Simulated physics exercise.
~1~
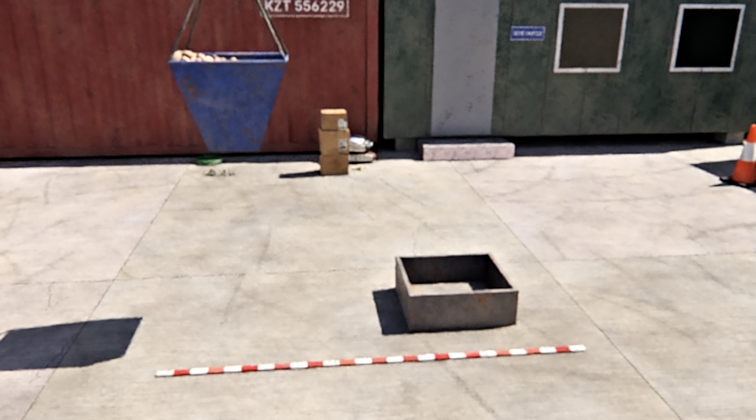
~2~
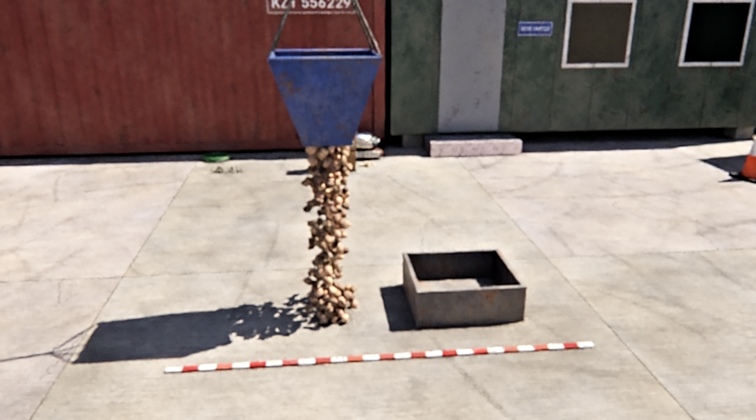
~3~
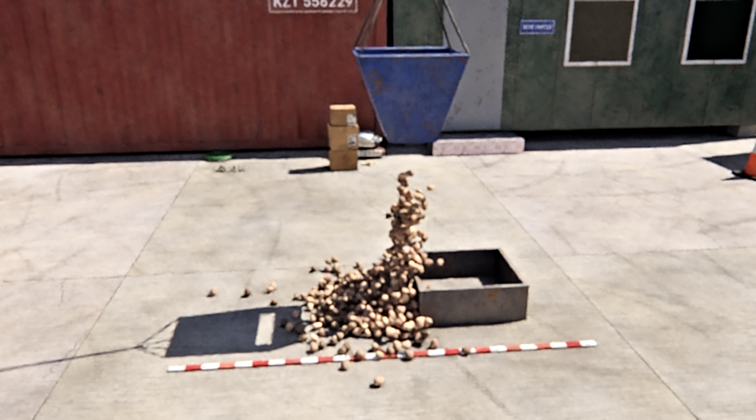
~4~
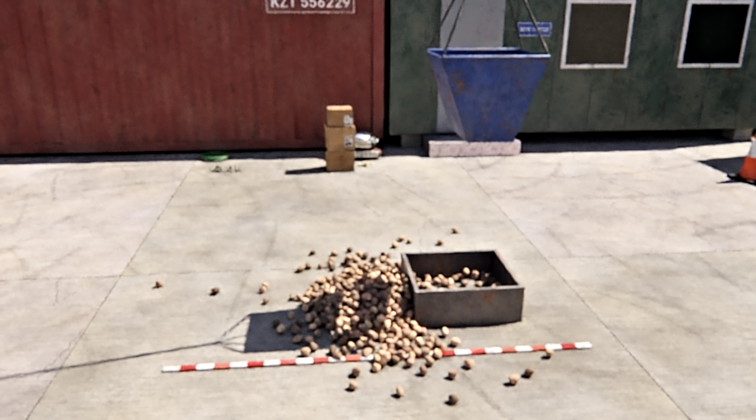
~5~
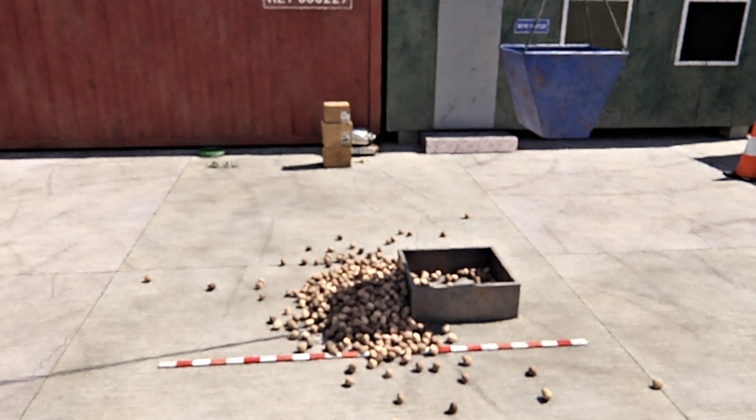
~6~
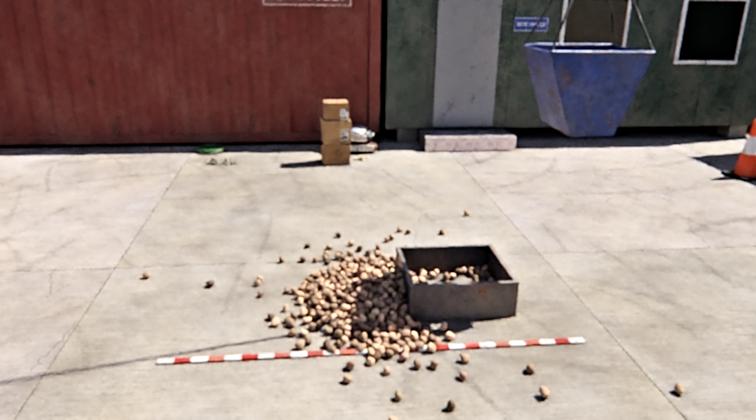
On a paved yard before red and green containers, a blue hopper moves right, pouring brown stones that heap up mostly left of a low open metal bin, with some landing inside and a few scattering around, while the emptied hopper continues right and hangs beyond the bin.
